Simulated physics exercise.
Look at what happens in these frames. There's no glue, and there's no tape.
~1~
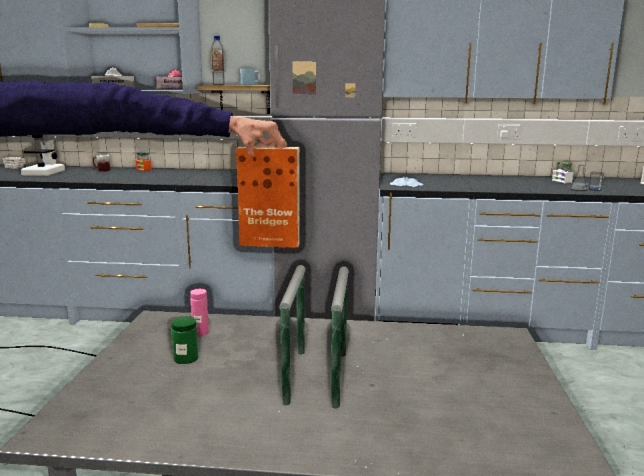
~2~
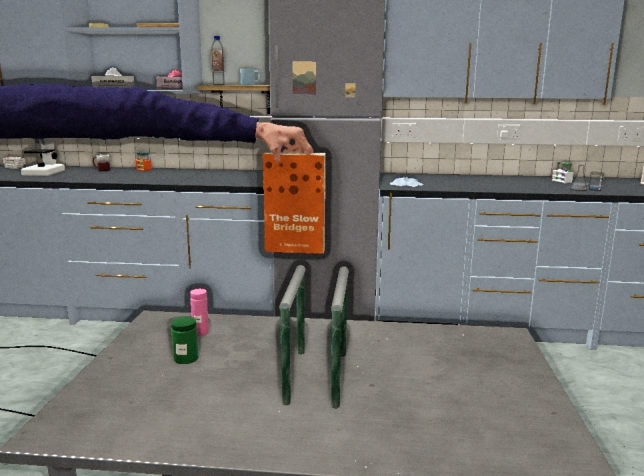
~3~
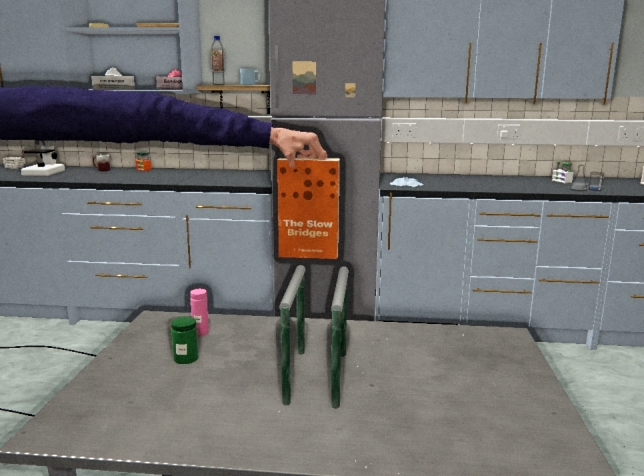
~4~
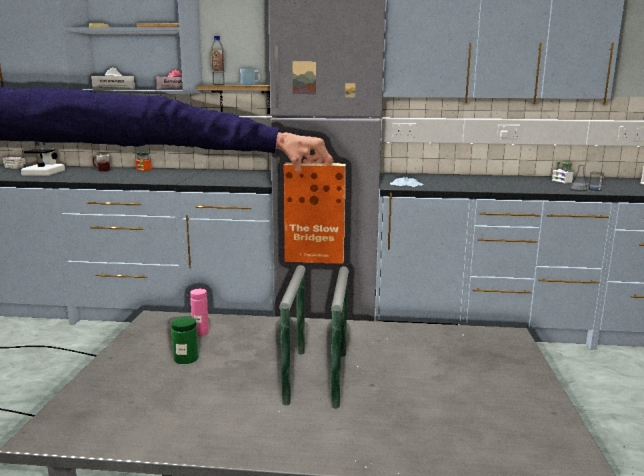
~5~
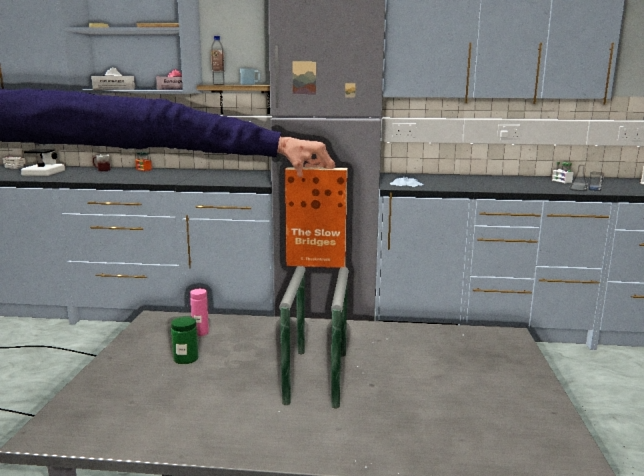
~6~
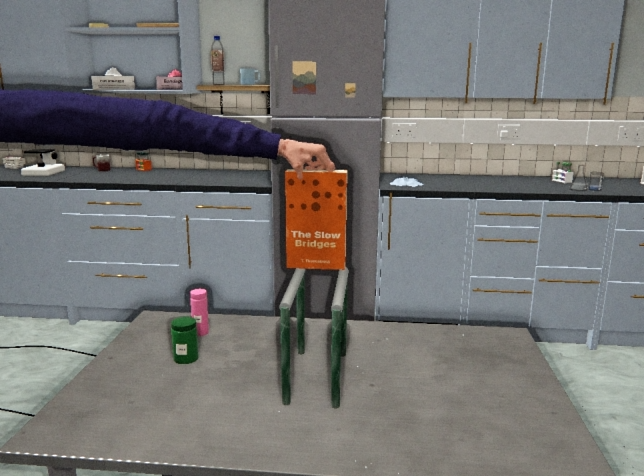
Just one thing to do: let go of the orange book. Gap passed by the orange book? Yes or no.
No.
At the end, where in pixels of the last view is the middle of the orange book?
End point in the final view: About (316, 237).
Then, 0.32 s on from there, orange book shifted a little near (316, 237).
Then, 0.66 s on from there, orange book resting near (316, 237).
In the end, moved from the start, orange book; the other 2 unmoved. At the end, from the last picture's camera, orange book near (316, 237). The book stays on top.
